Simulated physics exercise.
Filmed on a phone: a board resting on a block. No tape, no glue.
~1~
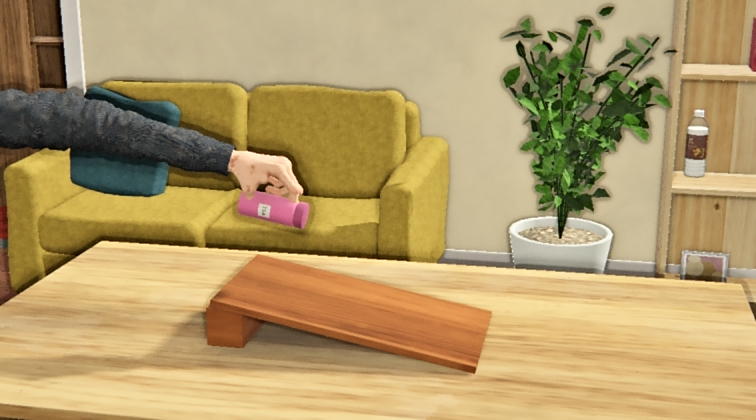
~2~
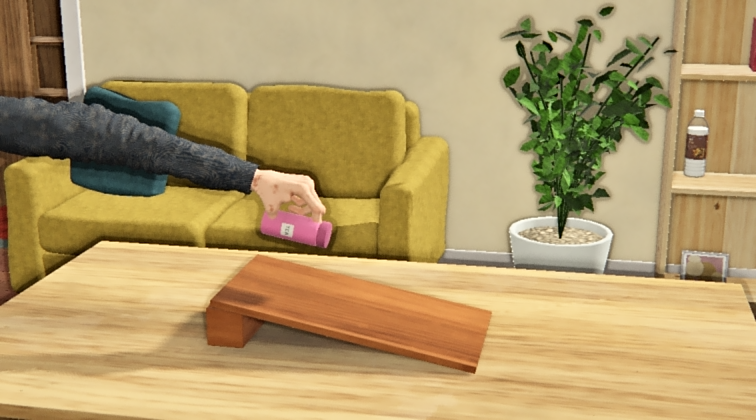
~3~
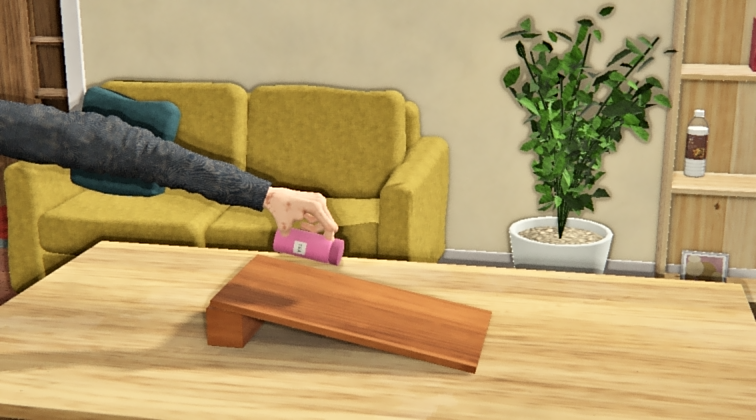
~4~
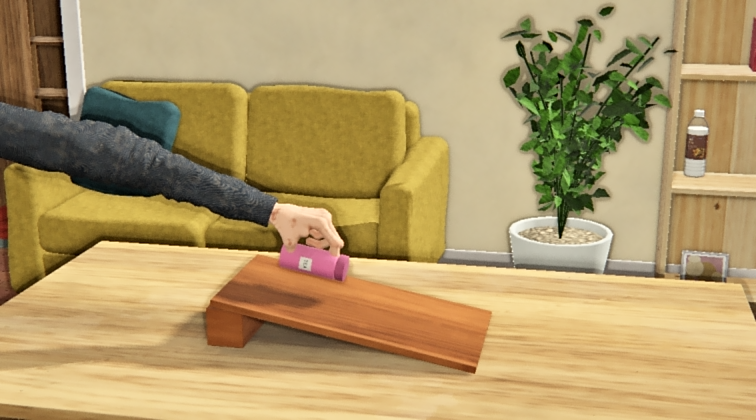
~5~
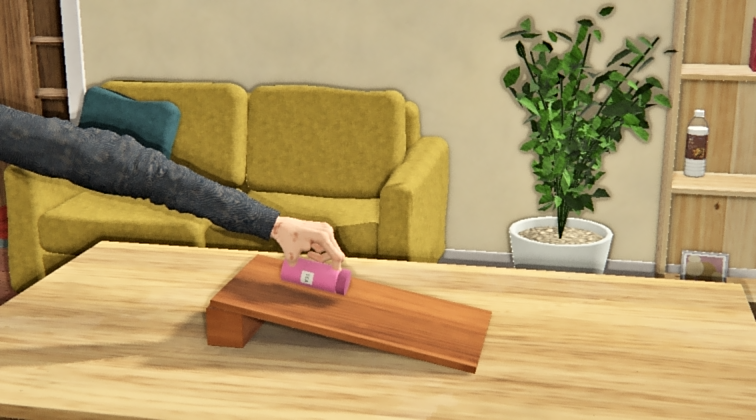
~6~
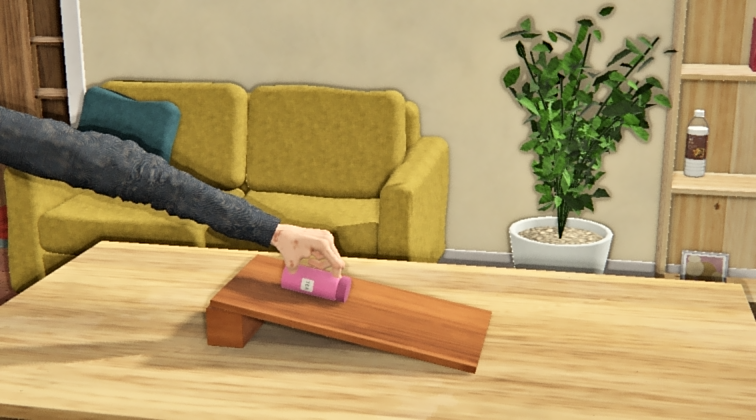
In a living room, a hand lowers a pink shaker sideways onto a sloping wooden board.
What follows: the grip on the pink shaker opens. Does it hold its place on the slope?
As it turns out, it remains at rest.
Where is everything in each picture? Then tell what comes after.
In the first frame, on its way; pink shaker (274, 209).
In the second frame, on its way; pink shaker (296, 228).
In the third frame, on its way; pink shaker (309, 246).
In the fourth frame, on its way; pink shaker (315, 262).
In the fifth frame, on its way; pink shaker (316, 275).
In the sixth frame, set down, still held; pink shaker (316, 282).
Then, 0.20 s later than the last frame, all is still.
Then, 0.40 s later than the last frame, pink shaker resting near (316, 283).
When it is over, it is as before. End places, in pixels of the last picture, pink shaker near (316, 283). The pink shaker stays where it is put.
